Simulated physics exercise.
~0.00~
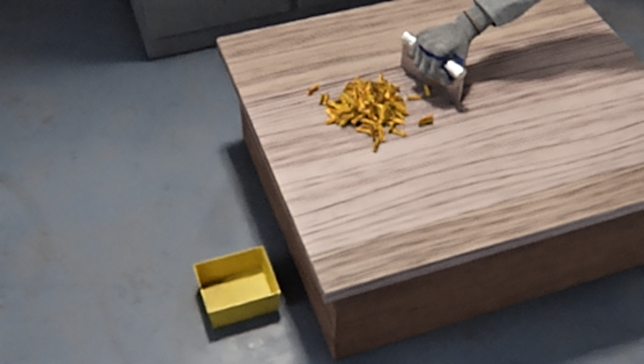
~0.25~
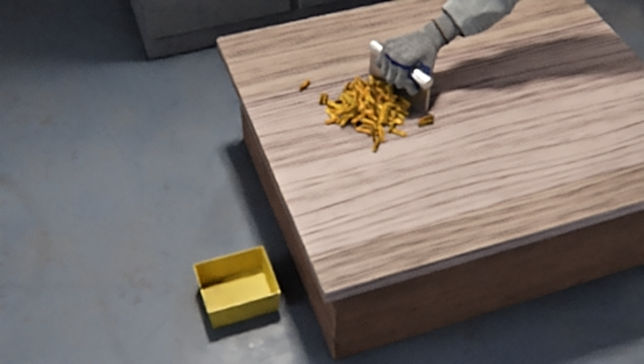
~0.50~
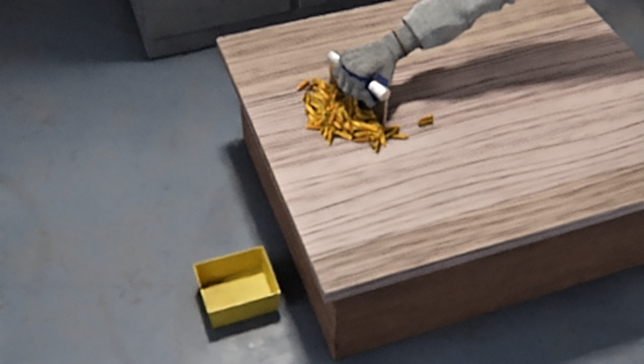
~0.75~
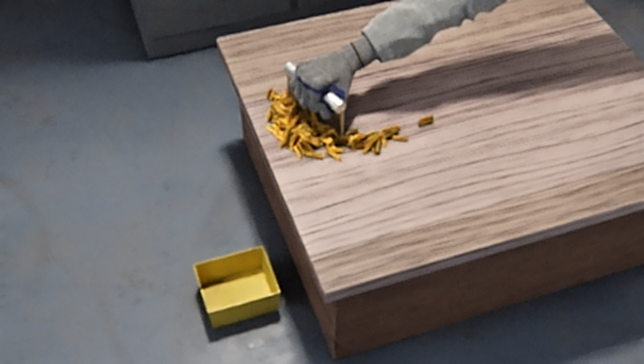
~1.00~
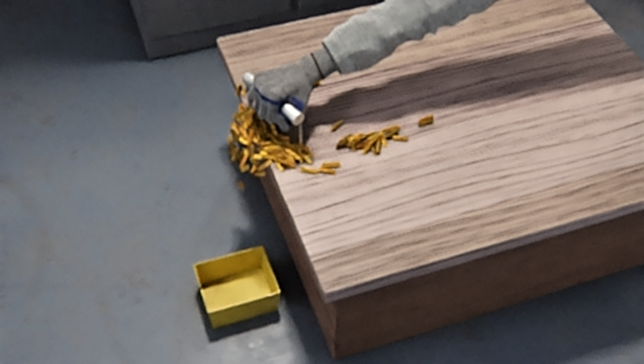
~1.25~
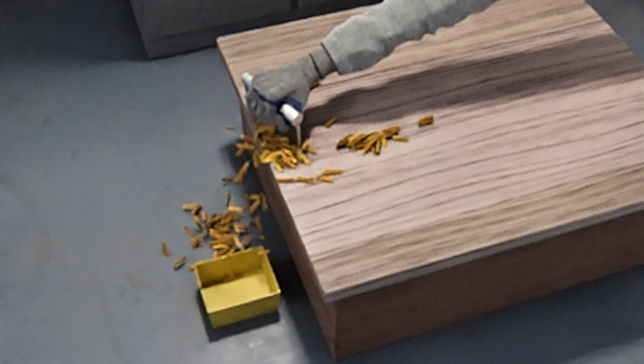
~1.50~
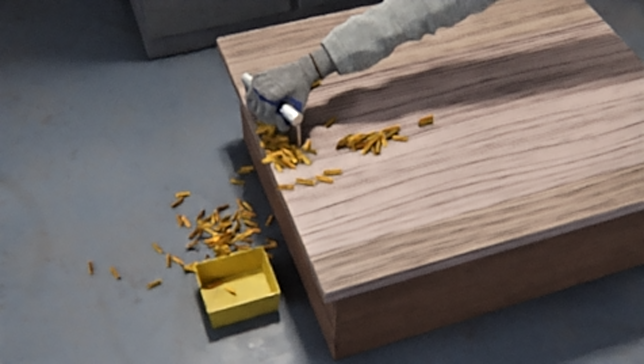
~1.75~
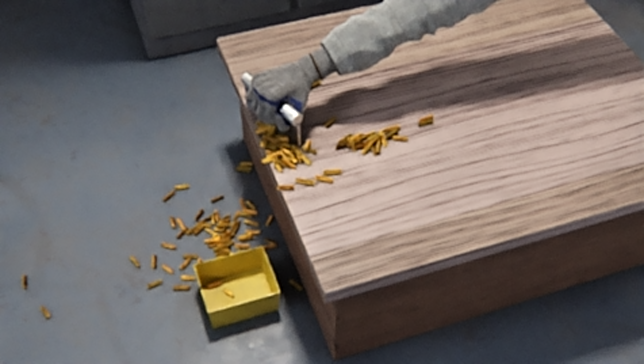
Gloved hand pushing a scraper leftward through dry pasta, spilling many pieces off a wooden tabletop and scattering them around a yellow tin.
